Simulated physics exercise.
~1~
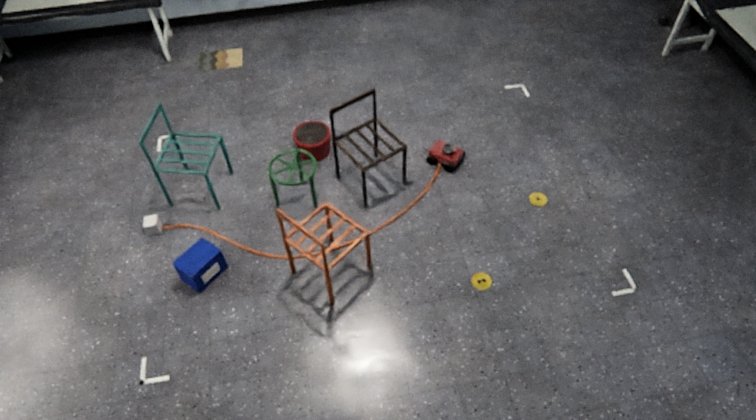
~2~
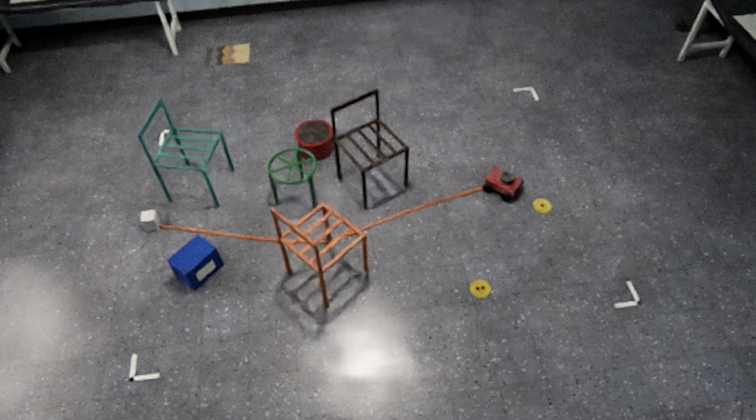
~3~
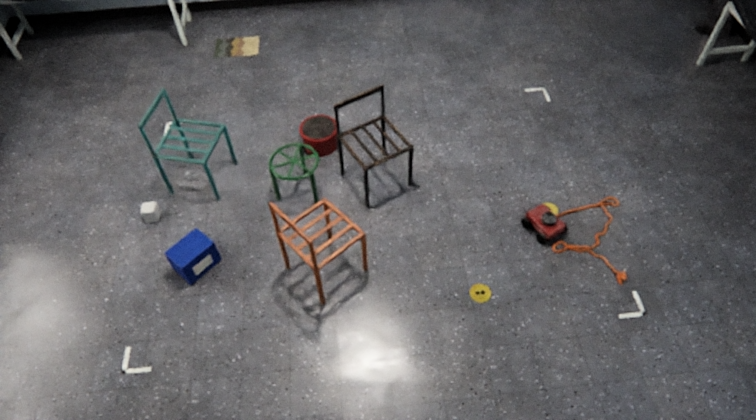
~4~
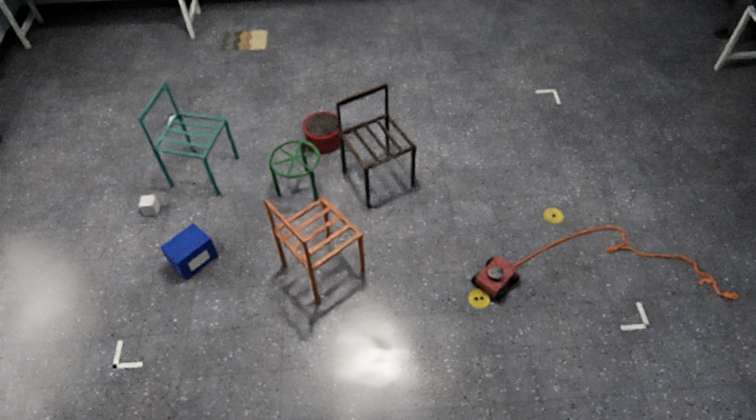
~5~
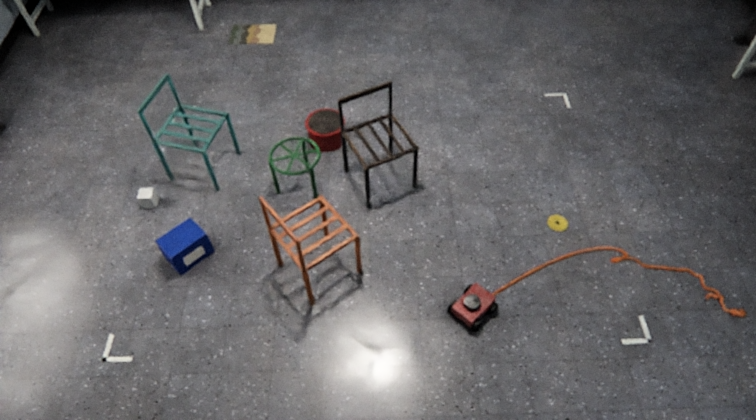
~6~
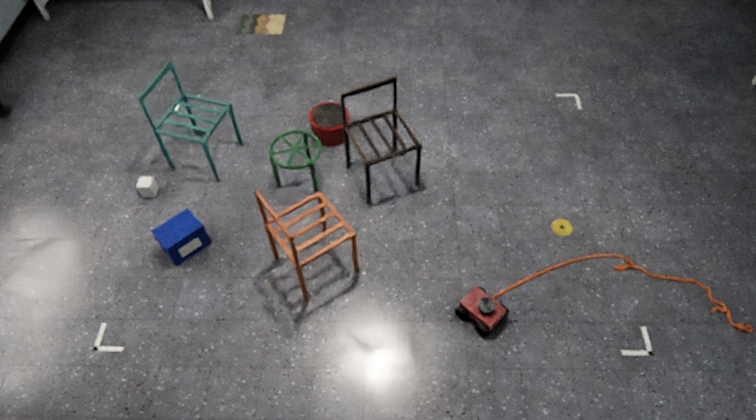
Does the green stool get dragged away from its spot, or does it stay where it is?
The green stool stays where it is, still standing beside the red pot after the cart has stopped.
In this clip, a small red cart pulls an orange cord taut past an orange chair until its far end comes free, then drives on with the cord trailing behind and stops near the lower right, the chairs, stool, pot and blue carton still standing.
